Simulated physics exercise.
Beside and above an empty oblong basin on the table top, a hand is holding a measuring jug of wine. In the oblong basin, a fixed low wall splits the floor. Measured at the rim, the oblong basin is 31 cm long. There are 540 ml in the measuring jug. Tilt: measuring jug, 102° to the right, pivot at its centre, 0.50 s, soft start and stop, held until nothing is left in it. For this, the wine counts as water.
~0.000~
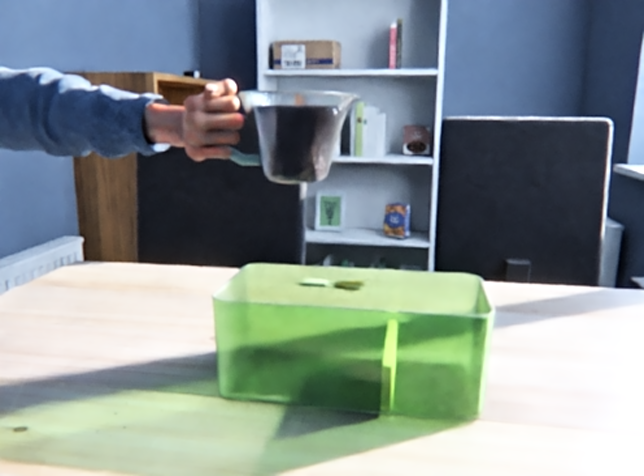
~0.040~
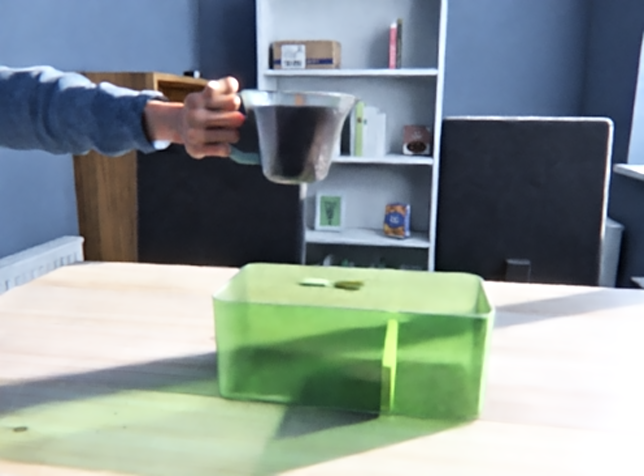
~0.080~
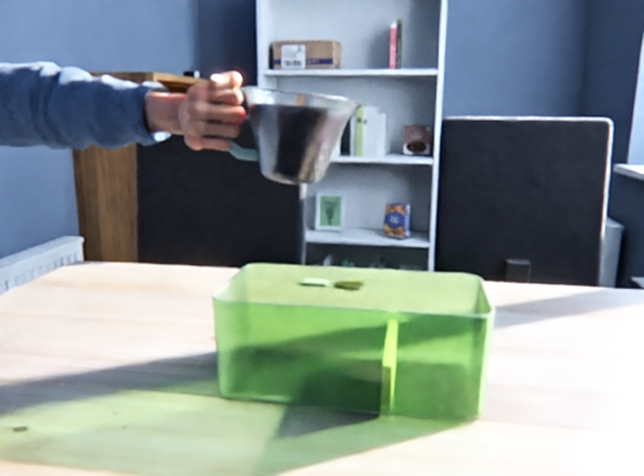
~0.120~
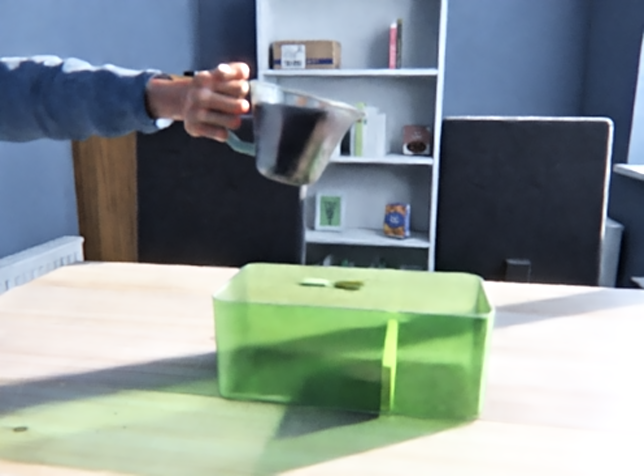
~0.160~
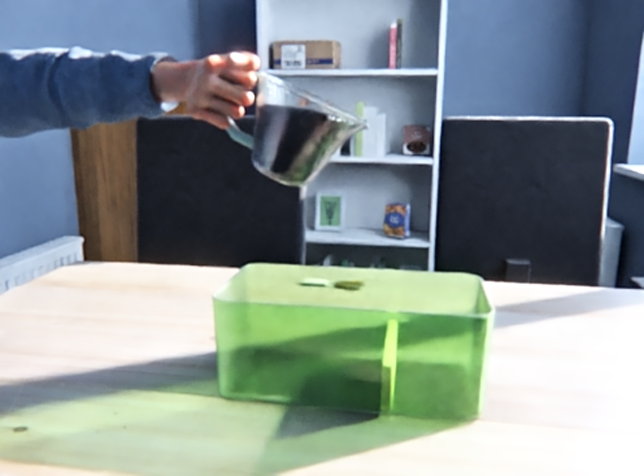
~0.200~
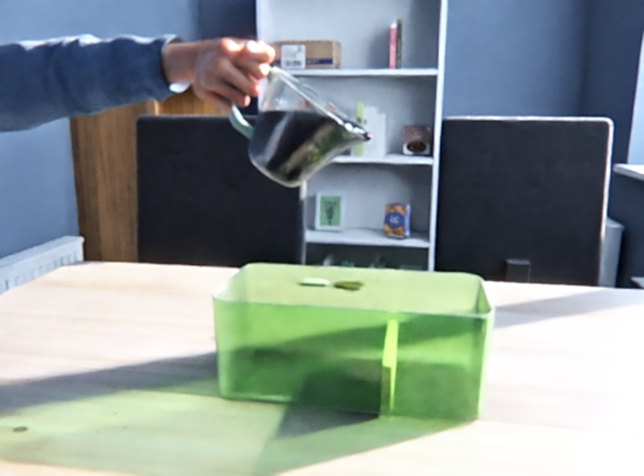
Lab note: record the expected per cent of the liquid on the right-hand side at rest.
Expected right-hand share: 52 per cent.
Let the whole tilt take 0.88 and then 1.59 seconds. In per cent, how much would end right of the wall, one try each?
The first try gives 75 percent and the second 85 percent.
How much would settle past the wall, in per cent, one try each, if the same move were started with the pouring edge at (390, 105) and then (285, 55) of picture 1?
Respectively about 75 and 5 percent.
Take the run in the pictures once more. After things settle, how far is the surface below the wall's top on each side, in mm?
Near 48 mm for the left and near 36 mm for the right.
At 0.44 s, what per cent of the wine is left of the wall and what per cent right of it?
Left roughly 0, right roughly 26.
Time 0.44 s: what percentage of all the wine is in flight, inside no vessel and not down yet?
Some 44 % is the figure.
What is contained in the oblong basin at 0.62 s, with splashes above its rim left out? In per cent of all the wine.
Looks like about 80 % of the whole amount.
After 0.44 s the tilt is 98° and 29 per cent is still to pour, 0 is left of the wall and 26 right of it.
After 0.62 s the tilt is 102° and 2 per cent is still to pour, 28 is left of the wall and 52 right of it.
After 0.80 s the tilt is 102° and 0 per cent is still to pour, 39 is left of the wall and 52 right of it.
After 1.00 s the tilt is 102° and 0 per cent is still to pour, 40 is left of the wall and 52 right of it.
In the end 40 per cent lies left of the wall, 52 right of it and 7 outside.
